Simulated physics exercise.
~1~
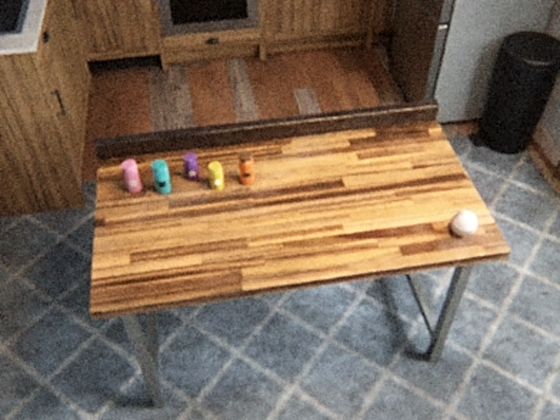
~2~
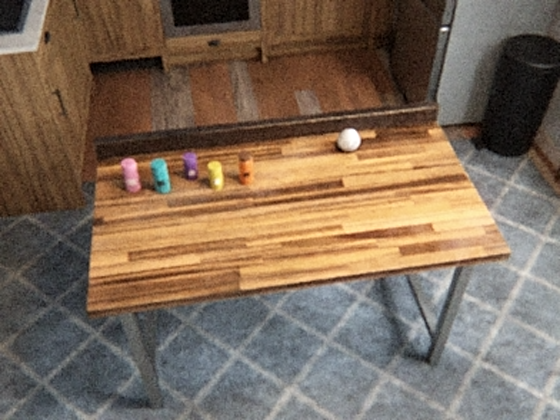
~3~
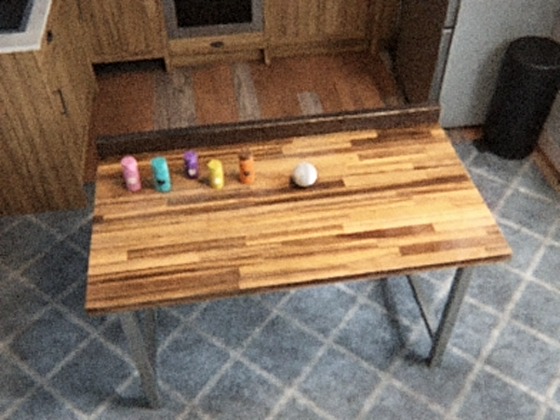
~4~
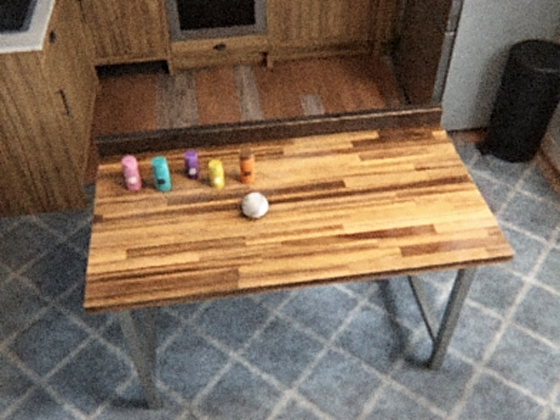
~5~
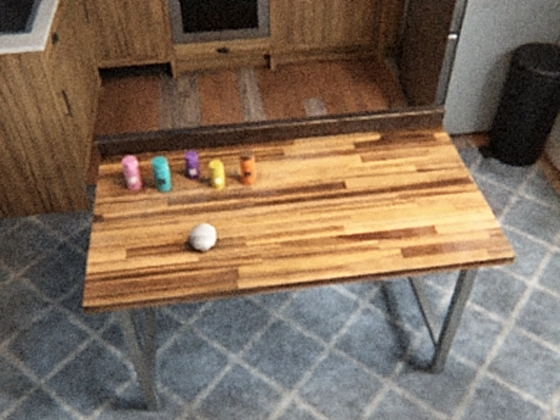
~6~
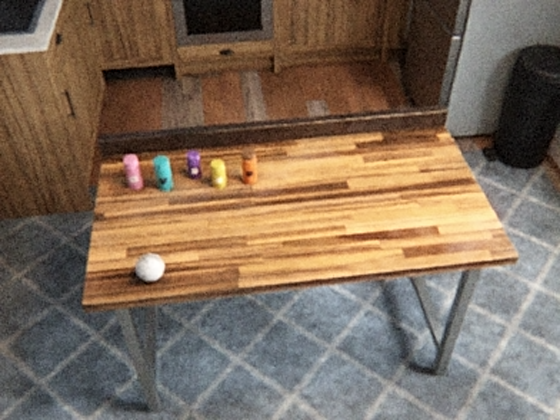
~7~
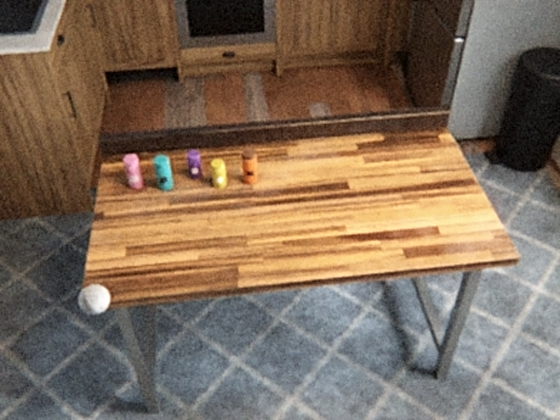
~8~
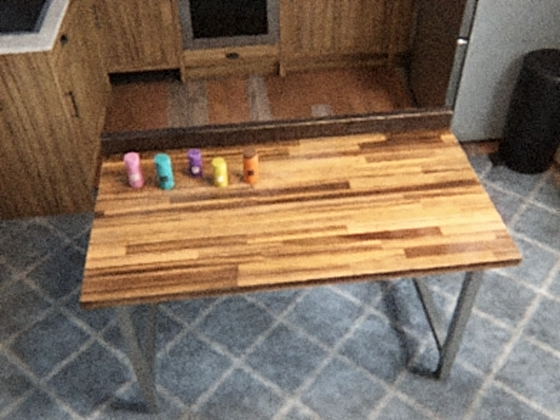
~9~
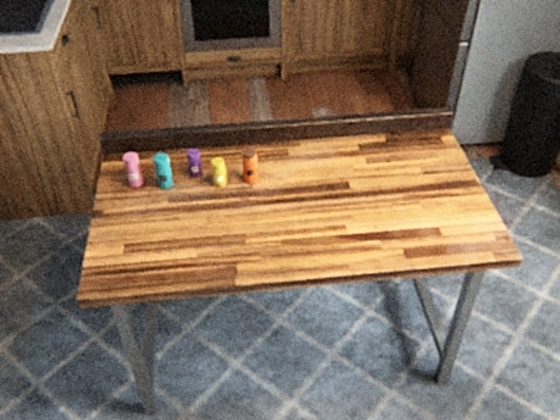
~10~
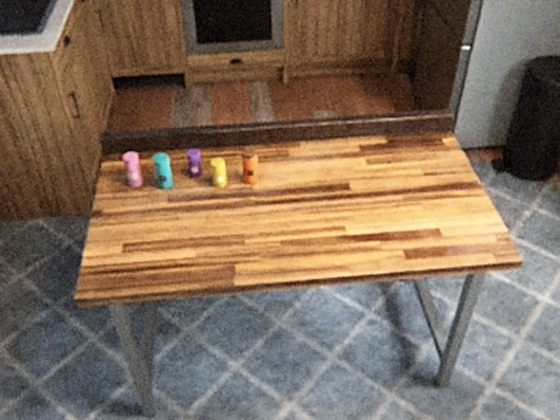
In a kitchen with a blue-grey tiled floor, a striped wooden table is seen from above, with a dark raised rail along its far edge. Five small shakers, pink, turquoise, purple, yellow and orange, stand at the far left, while a white ball sits near the right edge. The ball rolls left and away to the rail, then rebounds toward the near left, passing to the right of the orange shaker. It crosses the open tabletop, goes over the near left corner and drops out of sight. All five shakers remain standing in their places as the view drifts slightly.
